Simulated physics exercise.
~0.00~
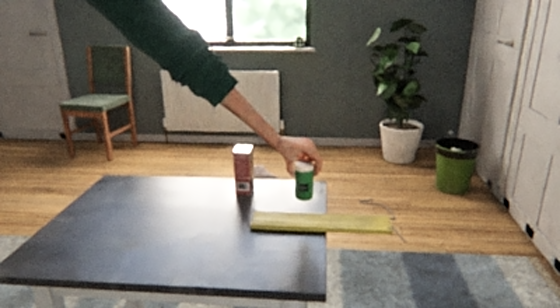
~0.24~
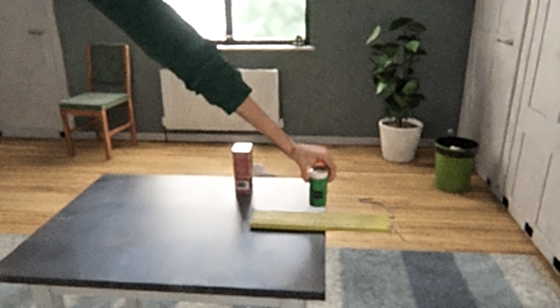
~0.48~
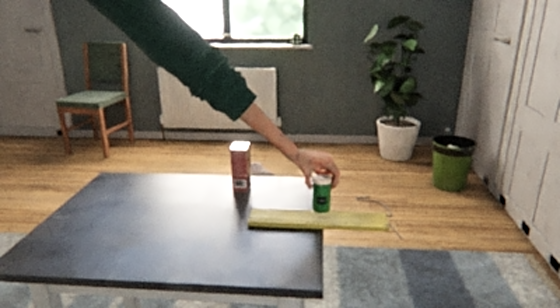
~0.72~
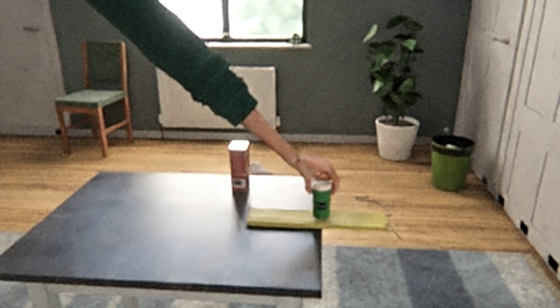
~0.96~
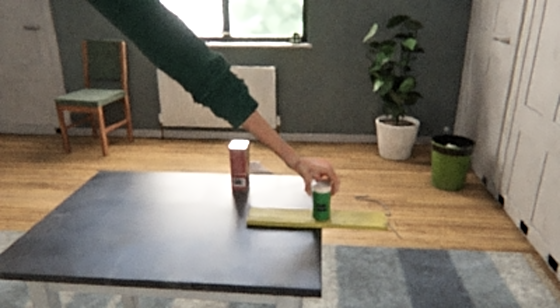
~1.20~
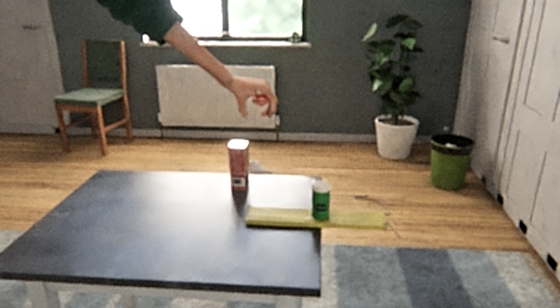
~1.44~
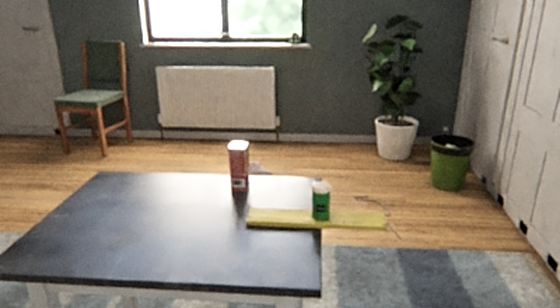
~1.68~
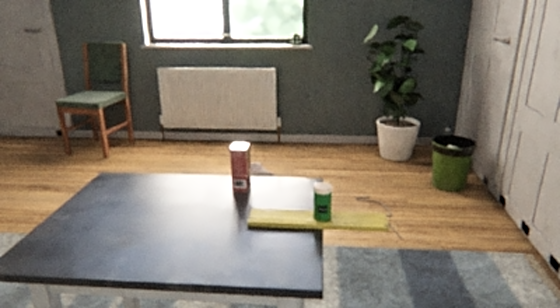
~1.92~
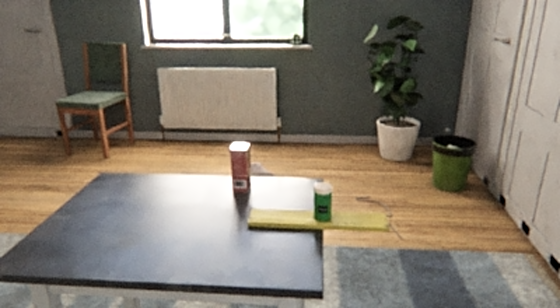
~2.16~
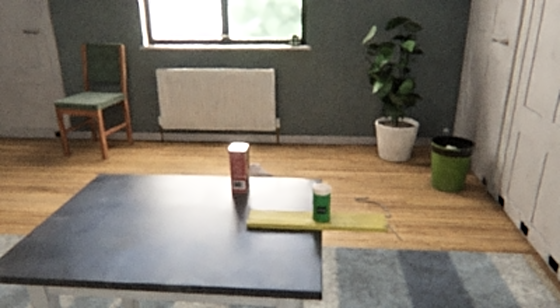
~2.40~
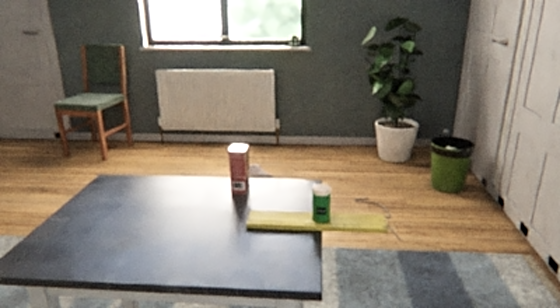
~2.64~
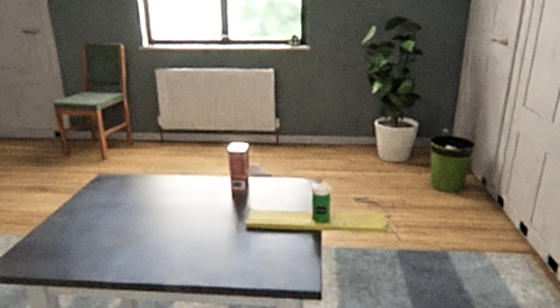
In a room, a hand sets a green shaker on an overhanging yellow plank, which stays balanced.
